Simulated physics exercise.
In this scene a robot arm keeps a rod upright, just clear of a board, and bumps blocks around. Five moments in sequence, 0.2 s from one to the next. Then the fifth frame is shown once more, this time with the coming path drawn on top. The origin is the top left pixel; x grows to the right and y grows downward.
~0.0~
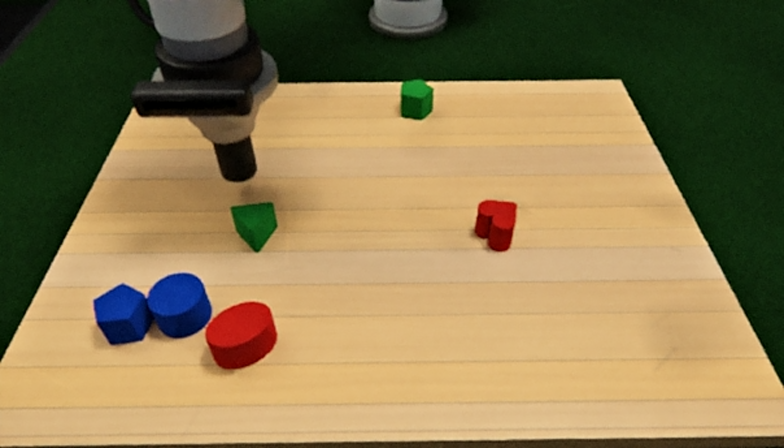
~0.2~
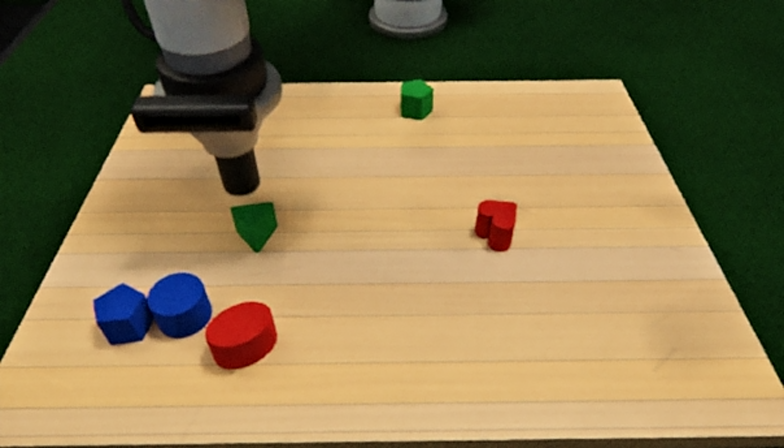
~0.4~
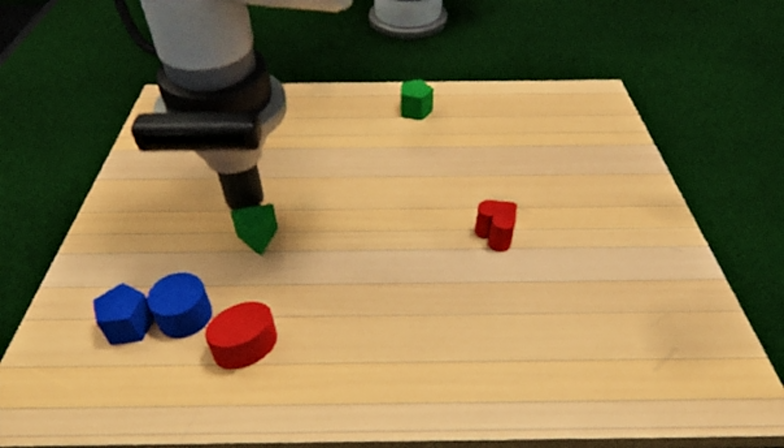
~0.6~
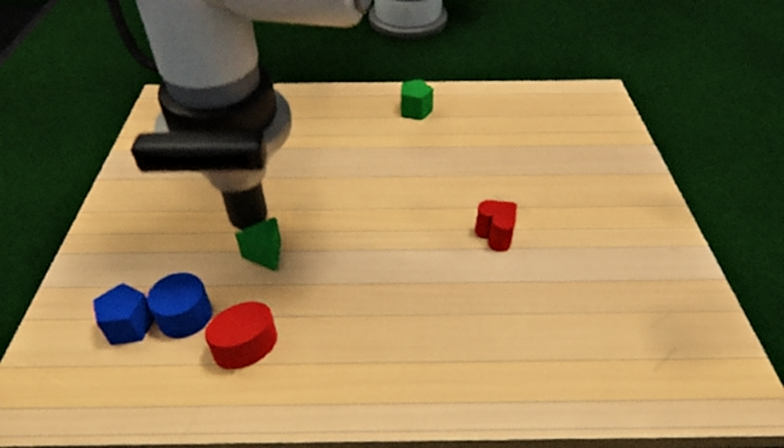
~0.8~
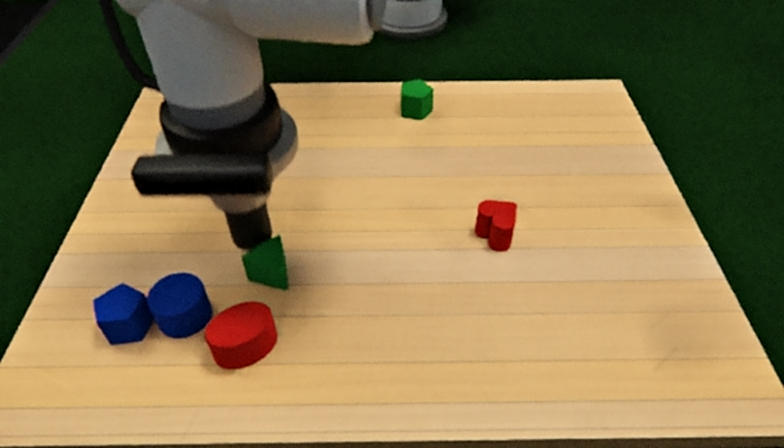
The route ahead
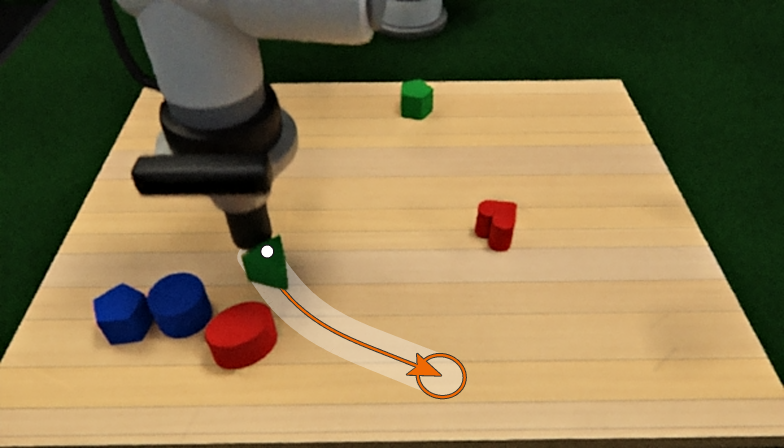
A robot arm lowers its dark rod to a green triangle and nudges it toward the viewer.
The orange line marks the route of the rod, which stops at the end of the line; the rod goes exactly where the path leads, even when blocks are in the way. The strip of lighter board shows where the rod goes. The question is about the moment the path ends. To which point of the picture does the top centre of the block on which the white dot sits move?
My best guess is (346, 354).
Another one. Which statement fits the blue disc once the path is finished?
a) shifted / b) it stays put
Choice b: It stays put.
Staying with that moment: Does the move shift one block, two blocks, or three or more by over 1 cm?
Total moved: One.
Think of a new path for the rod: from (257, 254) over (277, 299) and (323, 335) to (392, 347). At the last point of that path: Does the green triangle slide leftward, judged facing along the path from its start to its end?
The answer is no.
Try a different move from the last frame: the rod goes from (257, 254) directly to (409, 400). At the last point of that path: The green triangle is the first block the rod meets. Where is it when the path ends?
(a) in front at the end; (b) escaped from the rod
b
Path on the board, from (257, 254) via (324, 325), ending at (441, 376); the dot is on the green triangle.
On the path given first. One third of the way, rod (293, 287); green triangle (305, 307), turned 20° clockwise.
Two thirds of the way, rod (359, 327); green triangle (345, 354), turned 65° clockwise.
At the end, rod (443, 360); blue disc in place; red oval block in place; green triangle (346, 354), turned 70° clockwise.
